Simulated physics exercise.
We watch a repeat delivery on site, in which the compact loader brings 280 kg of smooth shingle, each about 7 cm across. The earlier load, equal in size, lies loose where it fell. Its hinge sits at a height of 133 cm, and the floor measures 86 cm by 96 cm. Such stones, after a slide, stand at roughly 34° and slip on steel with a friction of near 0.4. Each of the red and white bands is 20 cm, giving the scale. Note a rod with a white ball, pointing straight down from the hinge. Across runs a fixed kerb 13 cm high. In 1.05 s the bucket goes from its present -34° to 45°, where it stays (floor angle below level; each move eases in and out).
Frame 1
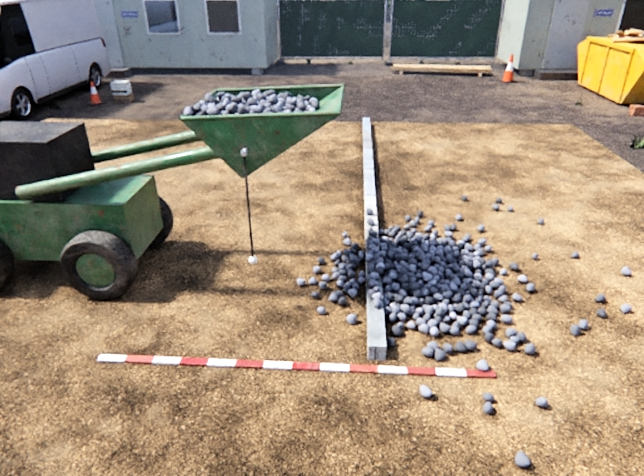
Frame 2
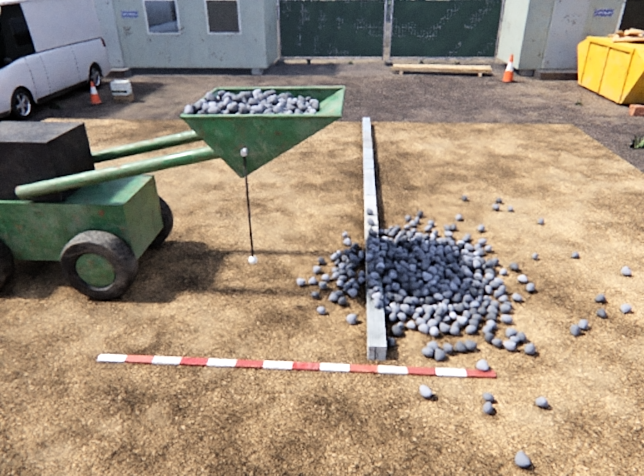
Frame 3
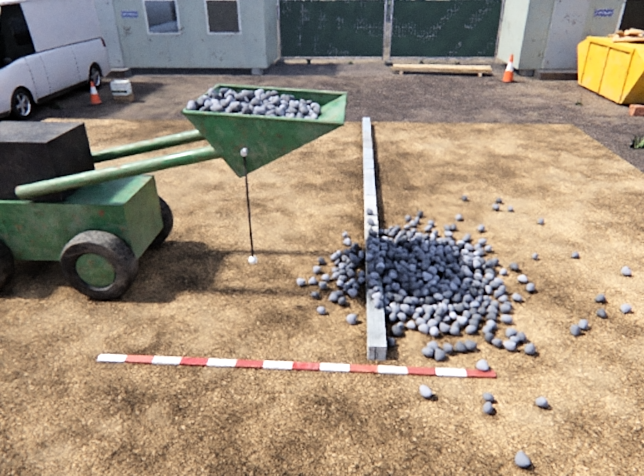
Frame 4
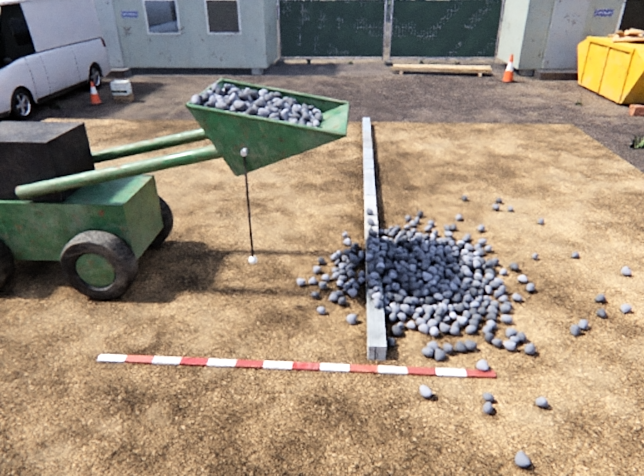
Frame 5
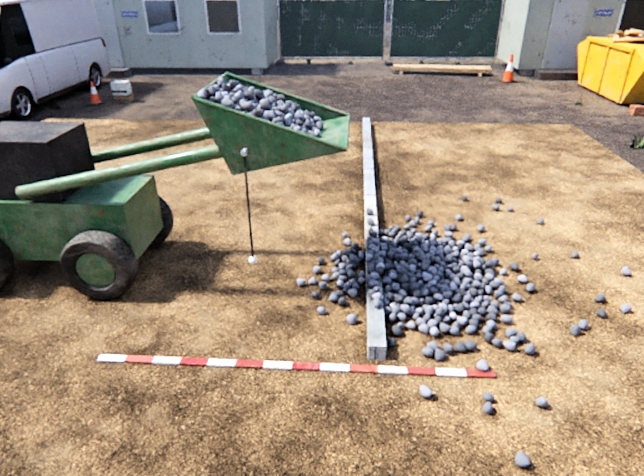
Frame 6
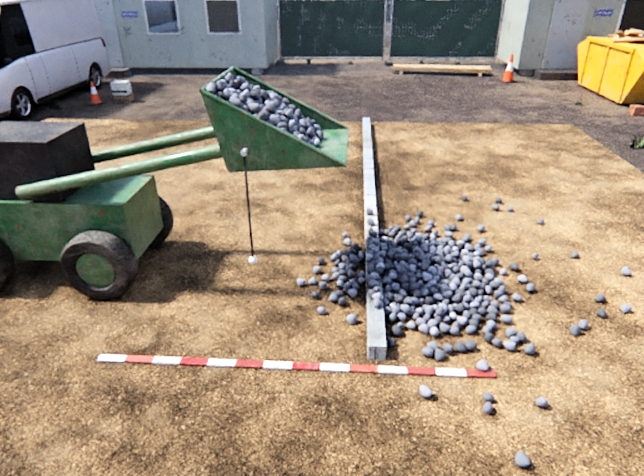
A green loader stands at the left of a sandy yard, seen from slightly above, with a white van, pale cabins and dark green gates behind it and a yellow skip at the right. Its raised bucket holds grey stones, while more lie heaped around a pale kerb above a red and white striped bar. The bucket tilts steadily forward, its front lip lowering and rear rising, as the camera stays still.
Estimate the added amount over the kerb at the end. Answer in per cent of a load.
Roughly 27 per cent of a load.
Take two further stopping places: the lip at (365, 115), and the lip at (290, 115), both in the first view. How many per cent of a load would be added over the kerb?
Case one about 50 %, case two about 0 %.
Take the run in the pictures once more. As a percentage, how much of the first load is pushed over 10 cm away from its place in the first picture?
Roughly 5 percent.
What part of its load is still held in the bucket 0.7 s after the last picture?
About 45 percent is still in there.
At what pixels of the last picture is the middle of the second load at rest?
Around (353, 267) in the last picture.
Then, 0.4 s after the last picture the floor is at 33°; in per cent of one load, 100 in the bucket, 13 on this side of the kerb, 87 over the kerb; the foremost stones are at (611, 295).
Then, 0.7 s after the last picture the floor is at 45°; in per cent of one load, 43 in the bucket, 70 on this side of the kerb, 87 over the kerb; the foremost stones are at (611, 295).
Then, 1.1 s after the last picture the floor is at 45°; in per cent of one load, 1 in the bucket, 96 on this side of the kerb, 103 over the kerb; the foremost stones are at (611, 295).
Then, 3.6 s after the last picture the floor is at 45°; in per cent of one load, 0 in the bucket, 86 on this side of the kerb, 114 over the kerb; the foremost stones are at (611, 295). Net gain over the kerb, 27.
